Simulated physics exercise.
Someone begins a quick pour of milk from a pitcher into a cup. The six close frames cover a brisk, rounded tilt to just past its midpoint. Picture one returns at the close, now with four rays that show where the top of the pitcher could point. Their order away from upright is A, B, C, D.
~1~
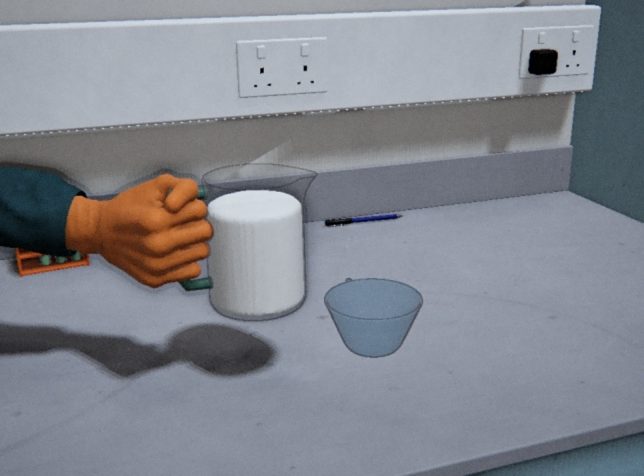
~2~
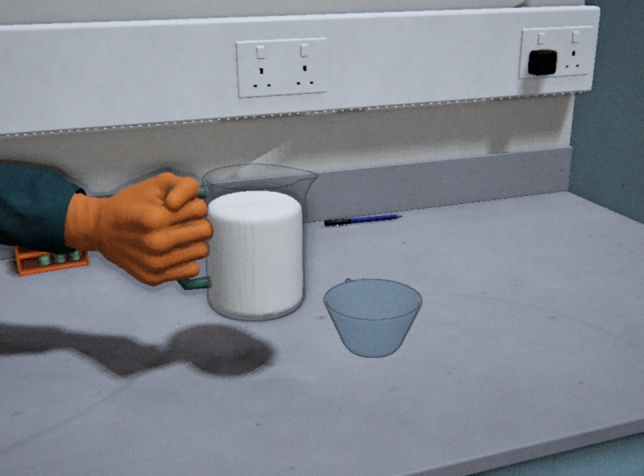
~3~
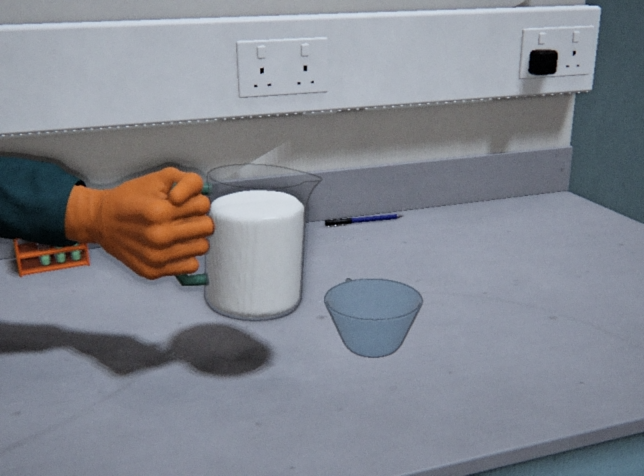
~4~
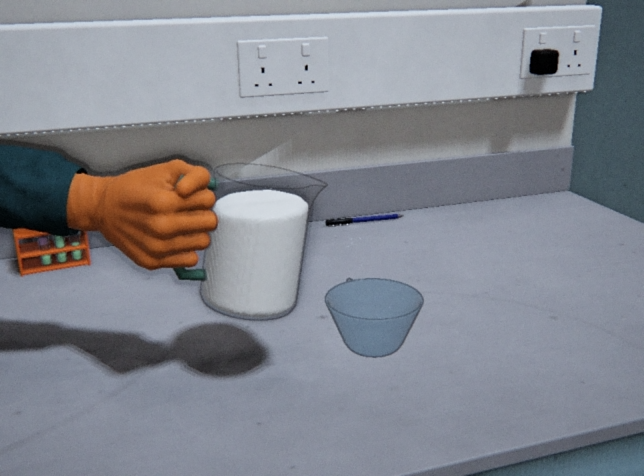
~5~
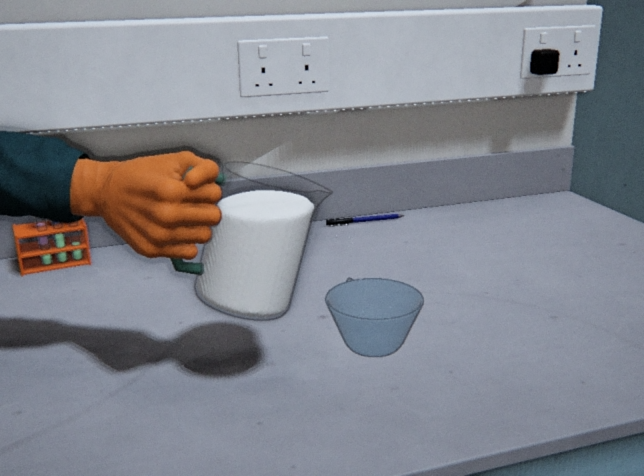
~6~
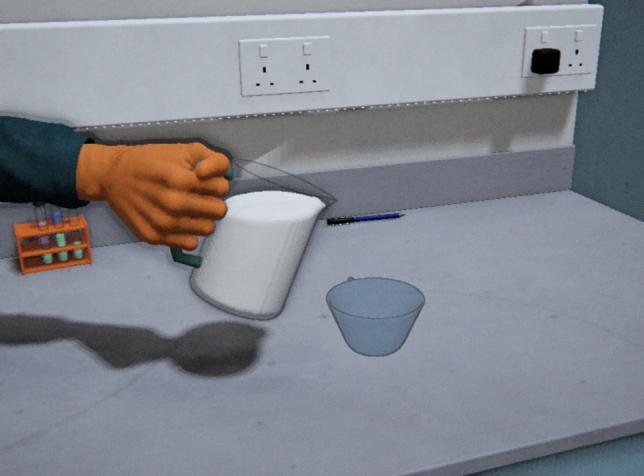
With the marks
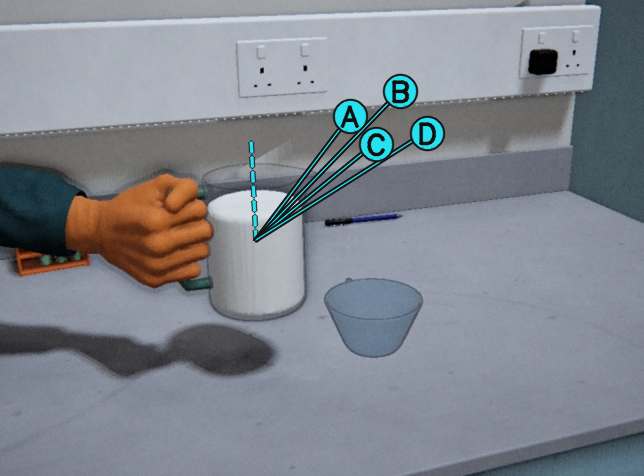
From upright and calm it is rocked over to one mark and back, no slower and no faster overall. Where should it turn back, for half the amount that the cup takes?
Line C does it best.
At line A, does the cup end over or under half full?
Under.
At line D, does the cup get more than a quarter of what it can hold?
Yes, it does.
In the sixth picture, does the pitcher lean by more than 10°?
Yes.
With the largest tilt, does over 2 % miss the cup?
Yes, it does.
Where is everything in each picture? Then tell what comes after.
Upright, lip at (315, 173); rim of the cup round (373, 297); nothing has left yet, in the first picture.
Upright, lip at (315, 174); nothing has left yet, in the second picture.
Tipped about 5°, lip at (319, 178); nothing has left yet, in the third picture.
Tipped about 10°, lip at (325, 183); nothing has left yet, in the fourth picture.
Tipped about 16°, lip at (330, 190); nothing has left yet, in the fifth picture.
Tipped about 23°, lip at (335, 198); nothing has left yet, in the sixth picture.
On the marked copy, A at (339, 129); B at (388, 103); C at (361, 153); D at (412, 140).
For line A, the cup ends with about 17 % of what it can hold.
For line B, the cup ends with about 32 % of what it can hold.
For line C, the cup ends with about 52 % of what it can hold; 3 % of the milk is spilt.
For line D, the cup ends with about 64 % of what it can hold; 9 % of the milk is spilt.
